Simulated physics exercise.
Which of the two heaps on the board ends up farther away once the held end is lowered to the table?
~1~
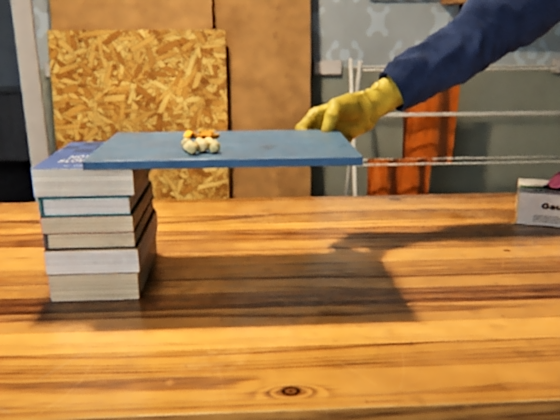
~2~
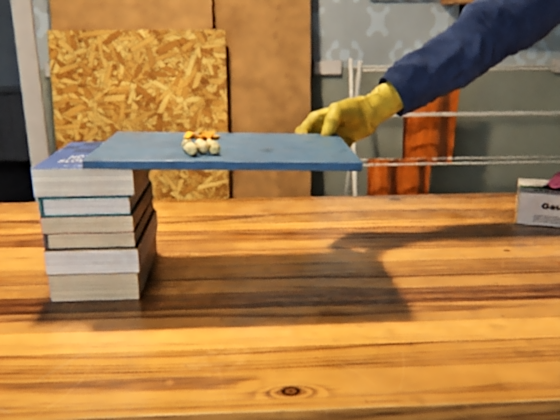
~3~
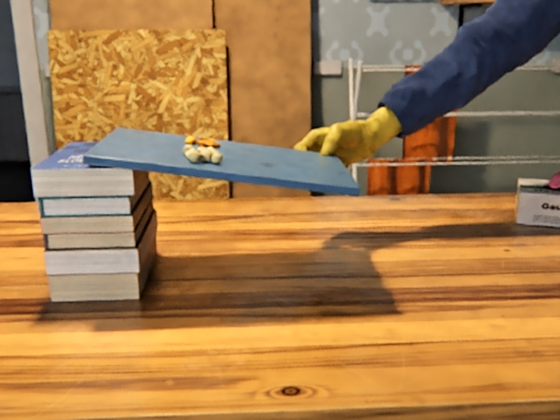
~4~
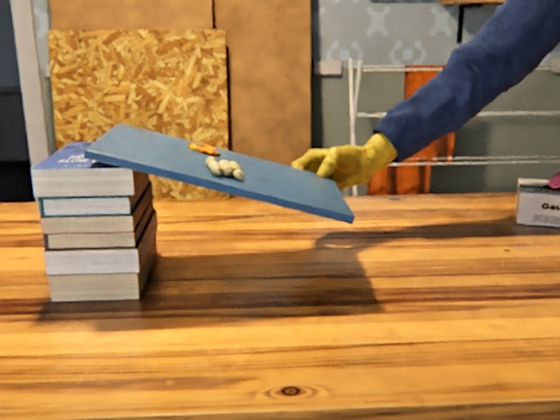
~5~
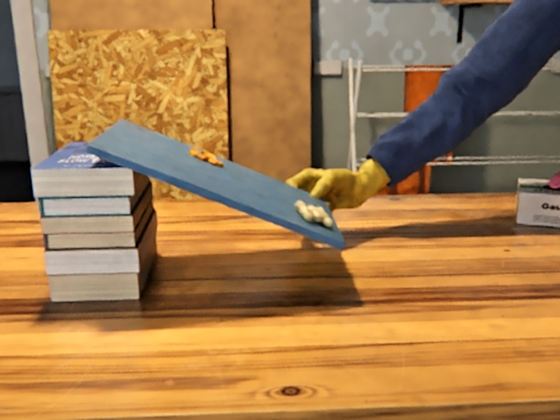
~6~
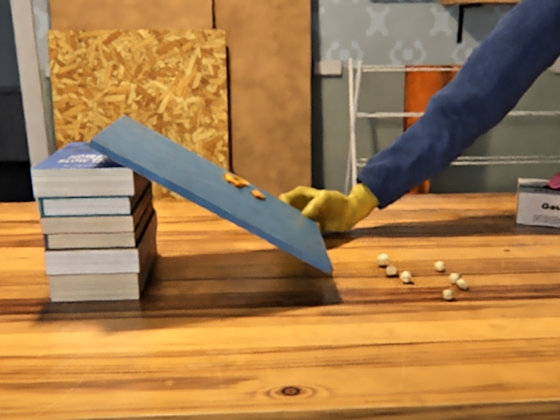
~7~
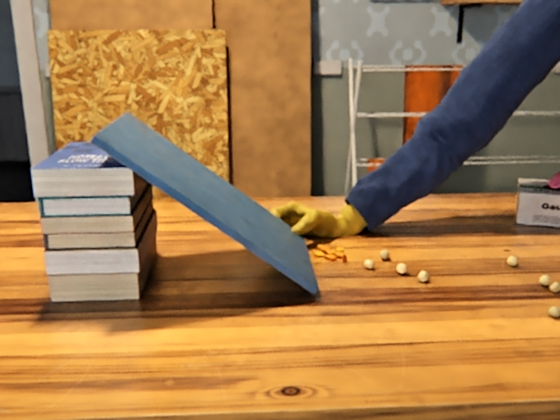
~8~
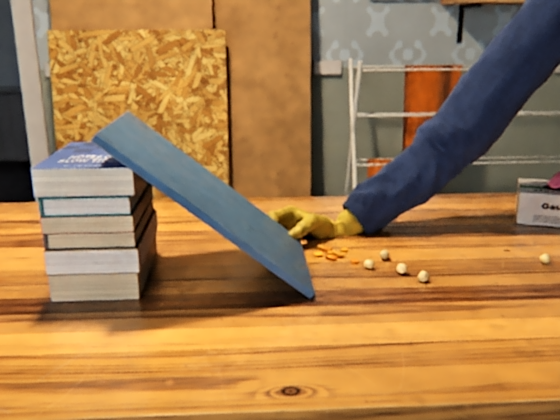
The nearer heap, made up of pale balls, goes farther, scattering out across the table to the right while the orange pieces mostly stay at the foot of the board.
On a wooden table, a yellow-gloved hand lowers one end of a blue board propped on stacked books, and small pale balls roll off to the right before orange pieces slide down, ending with the board sloping to the table, the pieces at its foot and the balls scattered farther out.
